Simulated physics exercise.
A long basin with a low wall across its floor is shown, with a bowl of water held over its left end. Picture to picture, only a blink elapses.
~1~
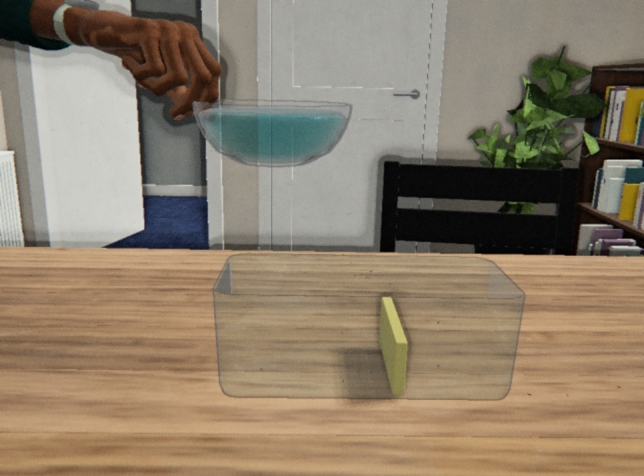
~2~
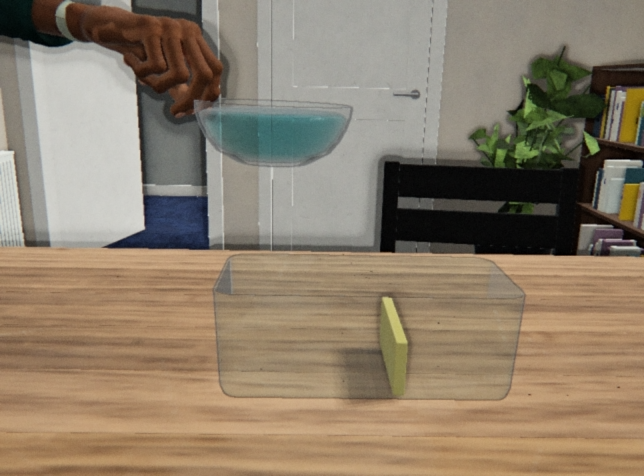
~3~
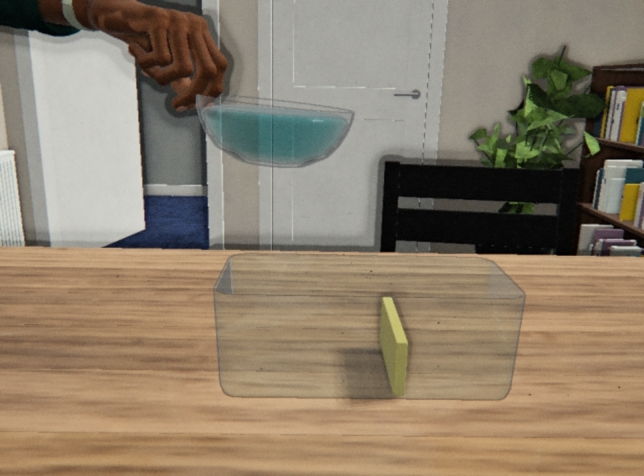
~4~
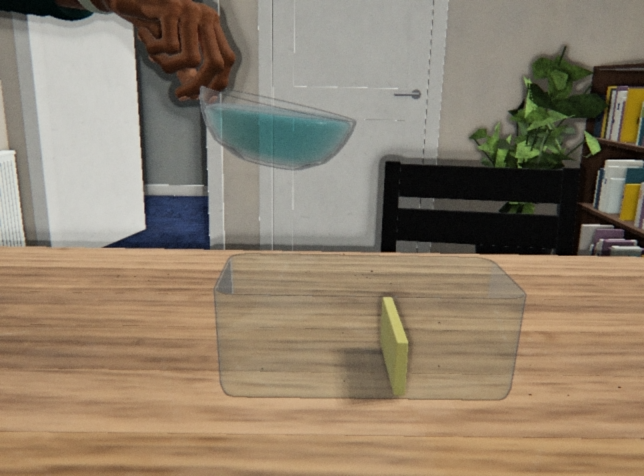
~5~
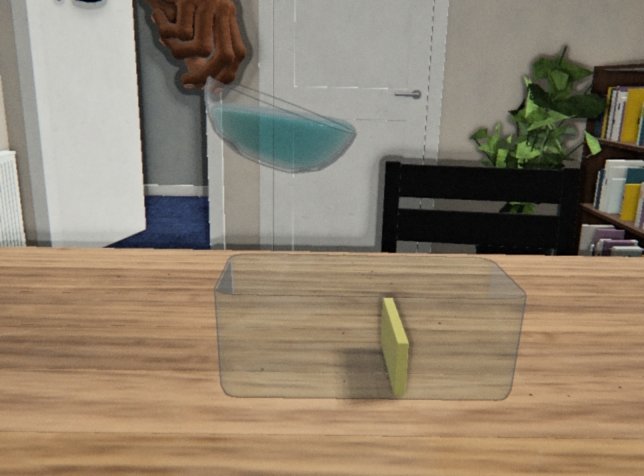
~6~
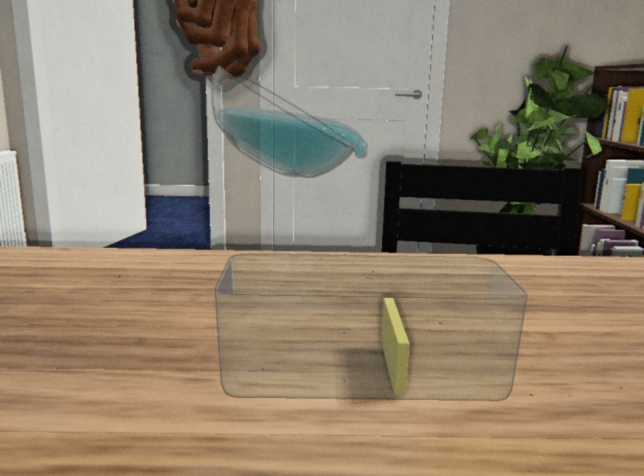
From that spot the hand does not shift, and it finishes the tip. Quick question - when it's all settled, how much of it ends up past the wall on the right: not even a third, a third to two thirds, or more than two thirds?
Lands in the middle band.
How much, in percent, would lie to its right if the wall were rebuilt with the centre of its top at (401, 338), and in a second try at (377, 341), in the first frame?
In order, near 40 and 60 in a hundred.
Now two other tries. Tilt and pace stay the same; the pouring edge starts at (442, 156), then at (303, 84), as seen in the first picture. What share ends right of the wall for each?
Close to 85 in a hundred, then close to 5 in a hundred.
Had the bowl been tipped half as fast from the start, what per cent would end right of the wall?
Share on the right: Some 65 percent.
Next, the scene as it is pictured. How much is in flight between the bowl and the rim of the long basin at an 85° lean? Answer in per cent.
Somewhere around 40 per cent of it.
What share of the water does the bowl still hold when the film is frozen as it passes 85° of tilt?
It works out to close to 10 percent.
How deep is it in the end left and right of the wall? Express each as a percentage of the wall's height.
Left near 20; right near 40.
A moment on, the bowl is tipped on its side and 10 per cent is still to pour, 10 is left of the wall and 40 right of it.
Next, the bowl is tipped on its side and 0 per cent is still to pour, 44 is left of the wall and 48 right of it.
Then the bowl is tipped on its side and 0 per cent is still to pour, 48 is left of the wall and 50 right of it.
Later the bowl is tipped on its side and 0 per cent is still to pour, 48 is left of the wall and 50 right of it.
At rest 48 per cent lies left of the wall, 50 right of it and 2 outside.
